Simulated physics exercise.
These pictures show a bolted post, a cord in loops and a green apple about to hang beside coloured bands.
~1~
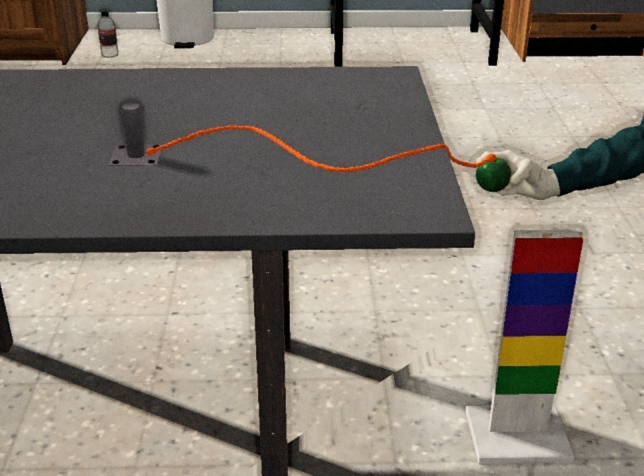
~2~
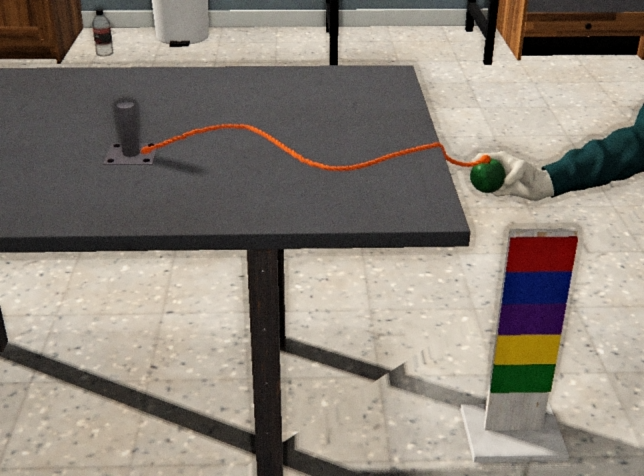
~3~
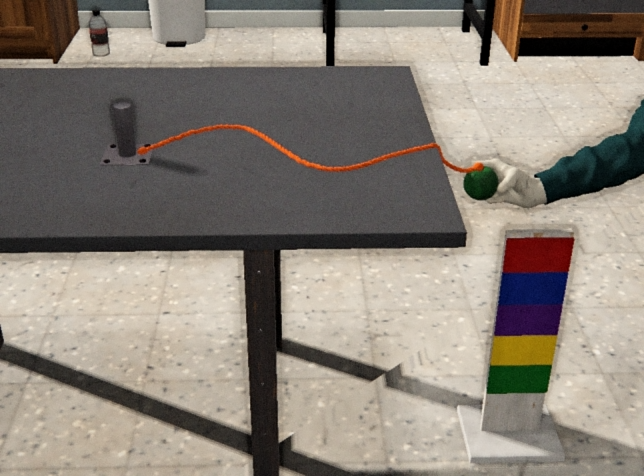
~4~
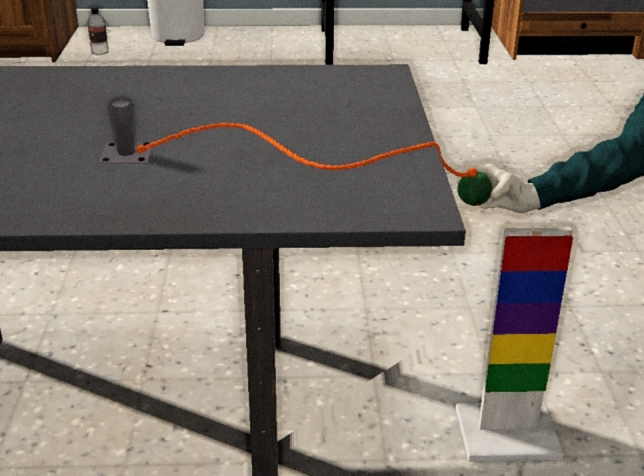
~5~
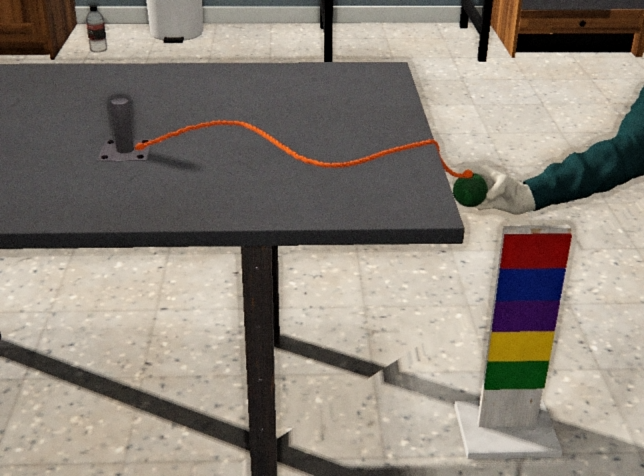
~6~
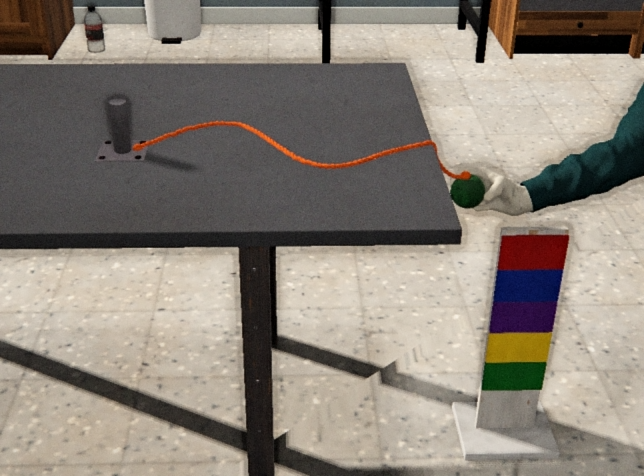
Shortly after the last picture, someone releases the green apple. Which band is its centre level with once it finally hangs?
Blue.
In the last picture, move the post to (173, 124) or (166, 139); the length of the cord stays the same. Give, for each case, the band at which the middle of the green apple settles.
It comes out purple the first time and purple the second time.
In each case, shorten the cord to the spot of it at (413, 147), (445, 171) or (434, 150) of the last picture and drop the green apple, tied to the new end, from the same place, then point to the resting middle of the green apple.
Respectively (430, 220), (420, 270) and (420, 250).
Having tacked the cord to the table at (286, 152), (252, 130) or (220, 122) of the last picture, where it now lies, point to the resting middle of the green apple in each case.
First try around (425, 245), second around (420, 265), third around (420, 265).
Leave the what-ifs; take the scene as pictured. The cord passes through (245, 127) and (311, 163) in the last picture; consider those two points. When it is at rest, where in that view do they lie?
In that view they sit near (273, 145) and near (383, 142).
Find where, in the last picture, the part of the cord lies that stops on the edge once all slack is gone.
It's the point at about (360, 162).
Early on, apple near (449, 280); level with blue.
Midway, apple near (392, 278); level with blue.
Near the end, apple near (415, 284); level with blue.
Finally, apple near (429, 283); level with blue. The cord holds its middle at blue.
